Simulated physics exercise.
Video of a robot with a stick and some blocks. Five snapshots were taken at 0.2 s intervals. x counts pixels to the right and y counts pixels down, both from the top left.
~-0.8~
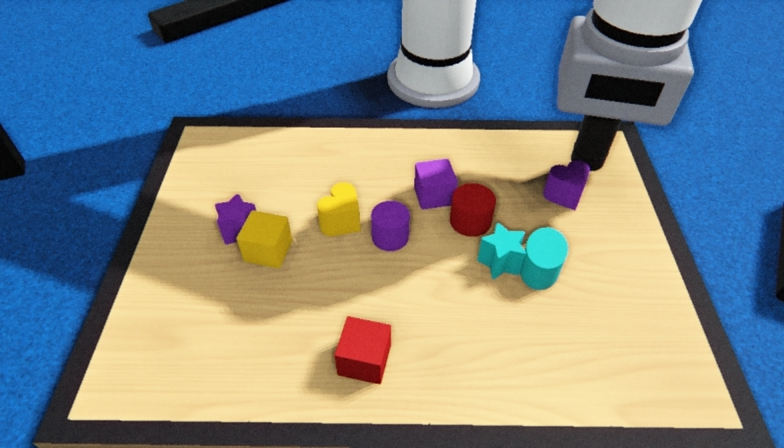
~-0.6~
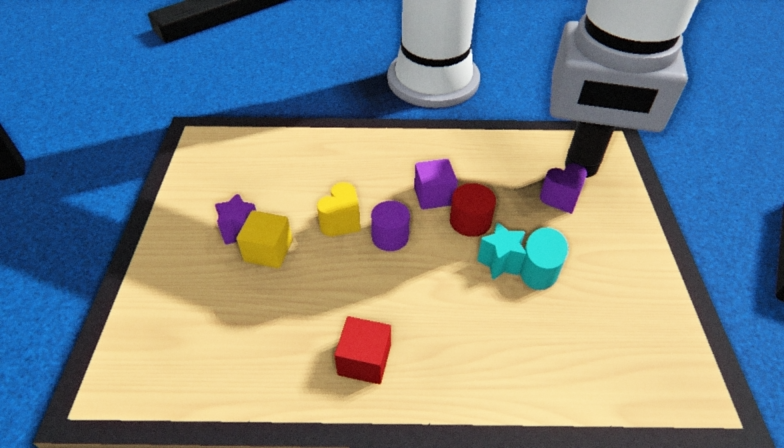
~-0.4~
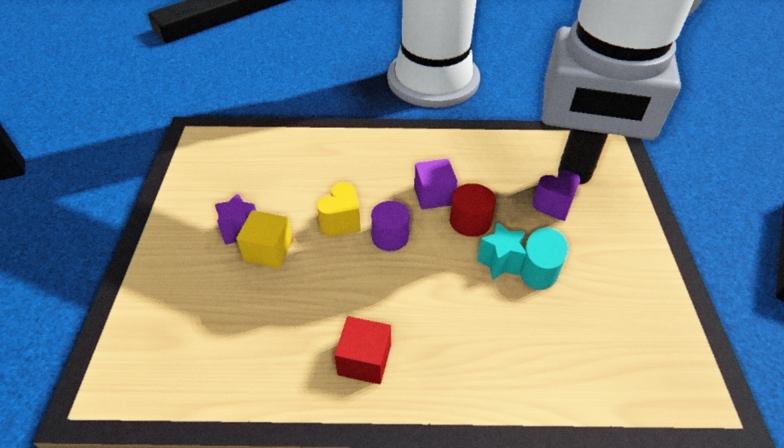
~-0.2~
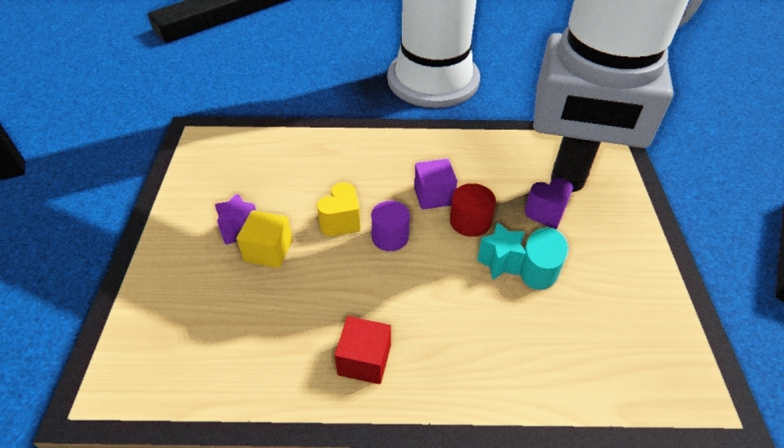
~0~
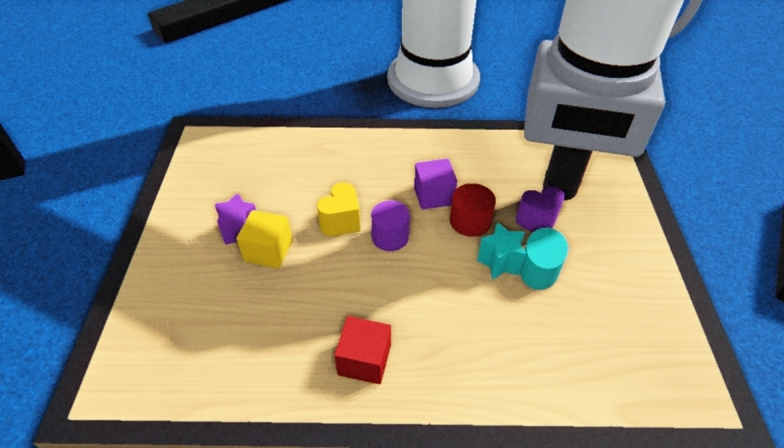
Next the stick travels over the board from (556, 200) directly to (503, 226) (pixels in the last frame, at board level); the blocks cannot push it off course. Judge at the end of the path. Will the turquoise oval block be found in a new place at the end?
In short: Yes.
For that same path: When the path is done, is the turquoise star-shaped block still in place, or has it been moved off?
By then it is displaced.
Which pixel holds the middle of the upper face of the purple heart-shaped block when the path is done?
The middle of its upper face should be somewhere near (518, 235).
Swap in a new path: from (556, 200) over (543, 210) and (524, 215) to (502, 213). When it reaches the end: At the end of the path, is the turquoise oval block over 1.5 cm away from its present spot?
That would be a no.
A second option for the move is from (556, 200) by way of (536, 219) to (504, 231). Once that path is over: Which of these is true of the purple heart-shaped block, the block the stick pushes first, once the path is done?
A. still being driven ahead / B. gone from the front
Correct choice: A.
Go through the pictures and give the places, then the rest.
In the first picture, stick's lower end at (587, 161); red disc at (474, 198); turquoise star-shaped block at (506, 240); purple heart-shaped block at (572, 172); turquoise oval block at (547, 247).
In the second picture, stick at (581, 167); purple heart-shaped block at (569, 176).
In the third picture, stick at (574, 174); purple heart-shaped block at (562, 183).
In the fourth picture, stick at (567, 181); purple heart-shaped block at (554, 191).
In the fifth picture, stick at (560, 189); red disc at (474, 198); turquoise star-shaped block at (506, 240); purple heart-shaped block at (545, 199); turquoise oval block at (547, 247).
On the path given first. Halfway along, stick at (532, 203); purple heart-shaped block at (525, 218), turned 25° anticlockwise; turquoise oval block at (548, 253).
At the end, stick at (506, 216); red disc at (468, 199); turquoise star-shaped block at (500, 260), turned 15° clockwise; purple heart-shaped block at (518, 235), turned 80° anticlockwise; turquoise oval block at (549, 258).
